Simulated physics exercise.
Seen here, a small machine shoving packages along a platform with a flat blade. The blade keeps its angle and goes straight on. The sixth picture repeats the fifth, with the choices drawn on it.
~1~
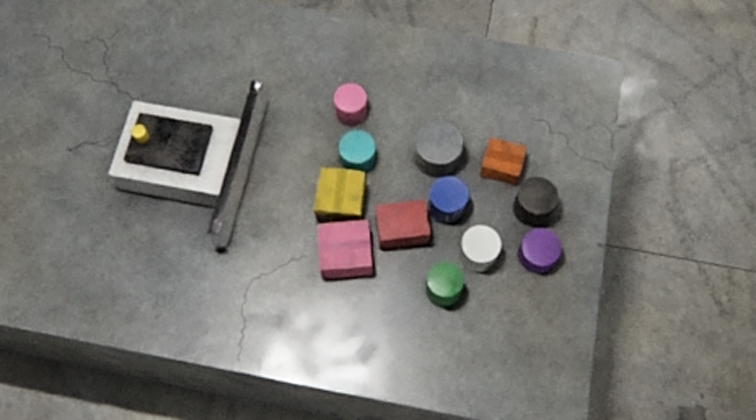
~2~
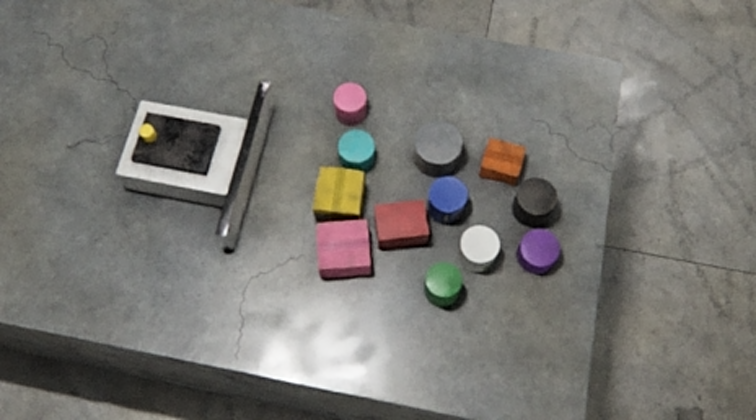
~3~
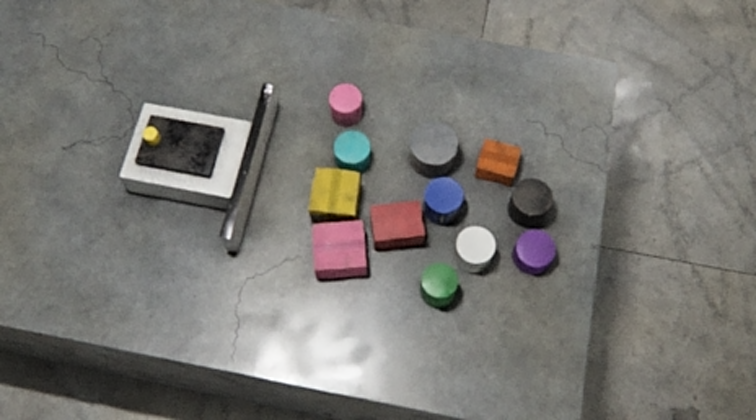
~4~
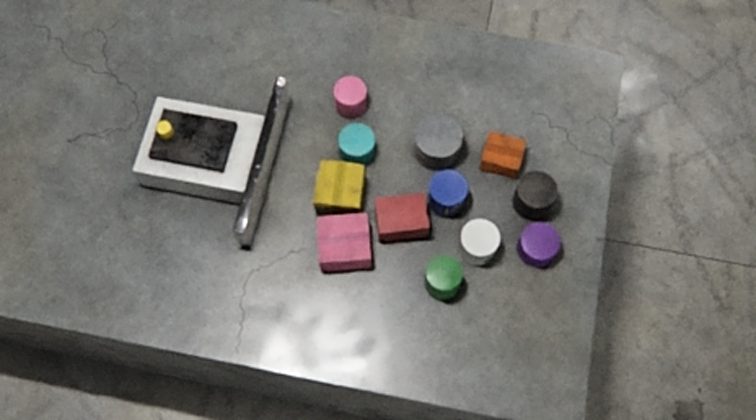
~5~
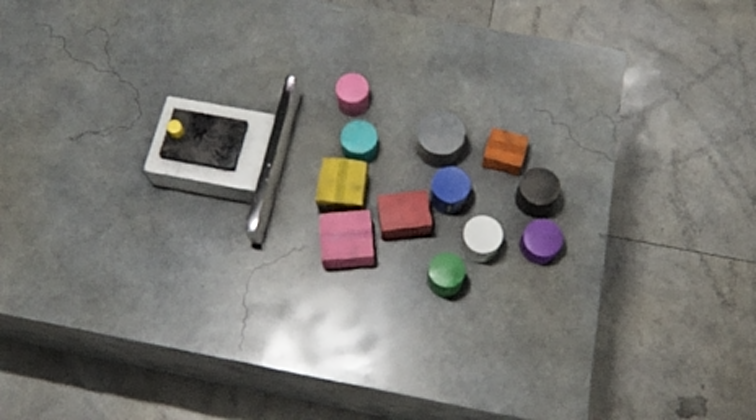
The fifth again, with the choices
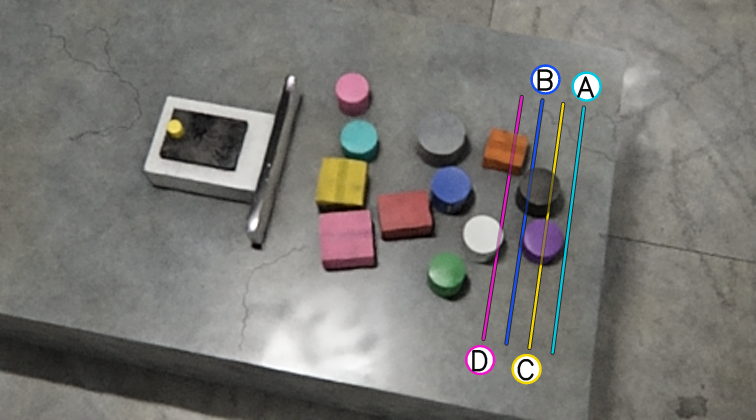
The clip opens on a small white and black machine with a flat blade, left of a loose cluster of colourful boxes and round canisters on a grey platform. The machine creeps a short way right, narrowing the gap, while the packages stay in place, still untouched by the blade.
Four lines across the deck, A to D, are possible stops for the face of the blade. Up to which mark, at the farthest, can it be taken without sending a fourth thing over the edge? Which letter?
As far as mark B.
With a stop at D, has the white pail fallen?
By then, yes.
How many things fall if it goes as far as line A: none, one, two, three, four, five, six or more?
By then, six or more.
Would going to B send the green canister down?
By then, no.
On the marked copy, A at (569, 223); B at (525, 215); C at (547, 219); D at (504, 211).
Following B. Soon after the start, robot (301, 156); pink canister (376, 91); pink box (380, 249).
Later, robot (391, 173); purple canister (606, 239); white pail (572, 253).
In the end, robot (463, 186); white pail over the edge; black canister over the edge; three fallen.
As for the rest, A drops seven; C drops seven; D is within the limit but short.
